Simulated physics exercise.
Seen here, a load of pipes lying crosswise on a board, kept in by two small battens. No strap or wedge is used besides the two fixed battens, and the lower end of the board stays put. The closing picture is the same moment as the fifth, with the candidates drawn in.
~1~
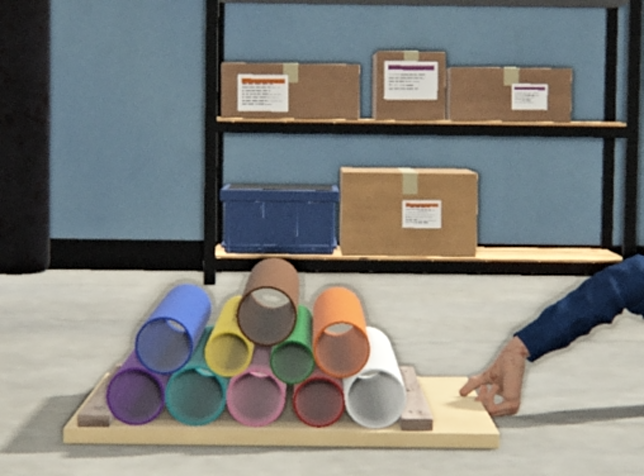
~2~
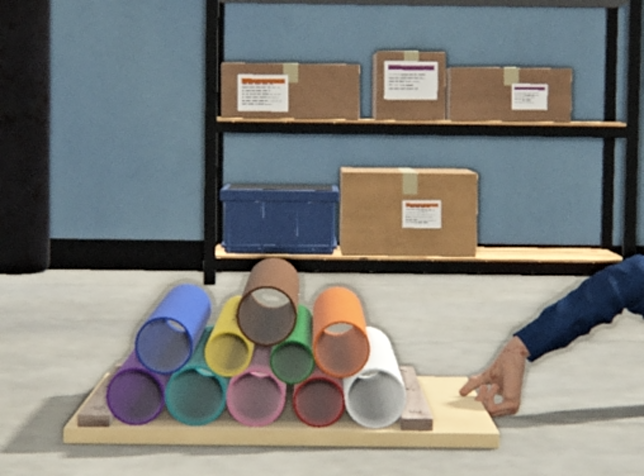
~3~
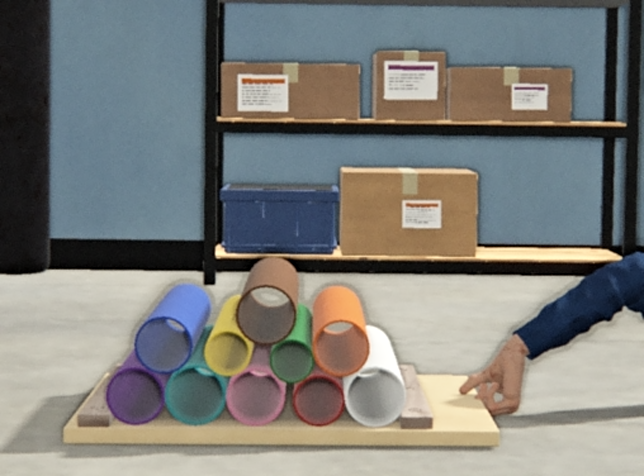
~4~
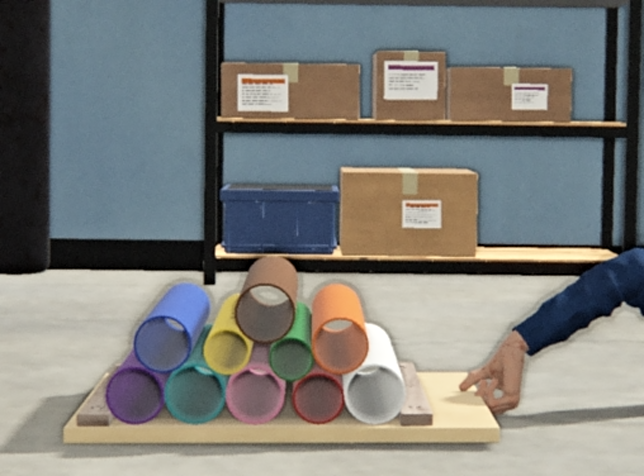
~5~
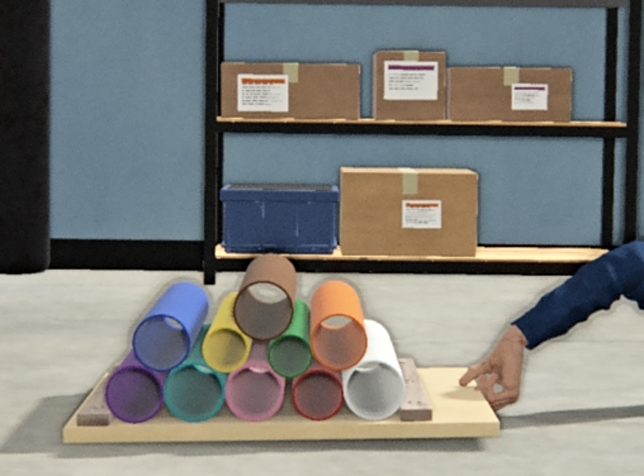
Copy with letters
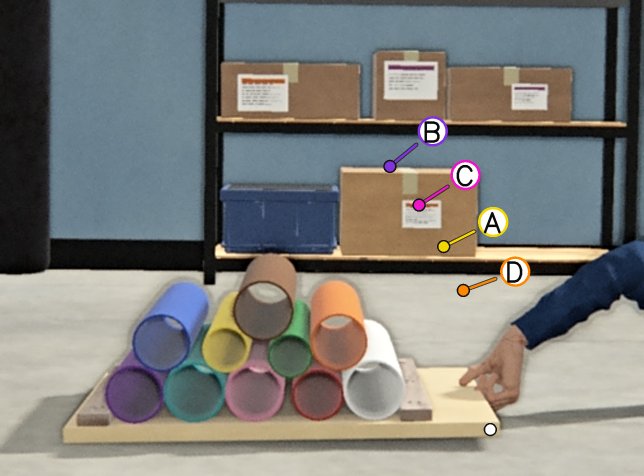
In a storeroom, a hand slightly lifts the right end of a board stacked with pipes.
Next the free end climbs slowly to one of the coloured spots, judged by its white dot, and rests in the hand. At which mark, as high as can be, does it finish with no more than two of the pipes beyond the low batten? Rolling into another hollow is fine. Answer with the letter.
Up to D.
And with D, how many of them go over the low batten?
The count is none.
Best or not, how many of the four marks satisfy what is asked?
One of them.
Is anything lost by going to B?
Yes.
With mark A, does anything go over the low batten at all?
Yes, at A.
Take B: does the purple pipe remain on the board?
No.
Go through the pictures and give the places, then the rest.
The first frame shows green pipe (293, 362); blue pipe (164, 345); yellow pipe (229, 353).
The second frame shows yellow pipe (228, 353); orange pipe (342, 349).
The third frame shows board (284, 400); white pipe (376, 396); turquoise pipe (196, 395).
The fourth frame shows board (284, 399); purple pipe (135, 395); turquoise pipe (195, 394).
The fifth frame shows board (284, 396); purple pipe (134, 395); turquoise pipe (195, 392).
On the marked copy, A at (444, 247); B at (390, 166); C at (419, 205); D at (463, 291); the white dot at (490, 430).
Following D. Soon after the start, board at 14°.
Later, board at 21°.
In the end, board at 21°, none over the low batten.
As for the rest, A five over the low batten; B ten over the low batten; C ten over the low batten.
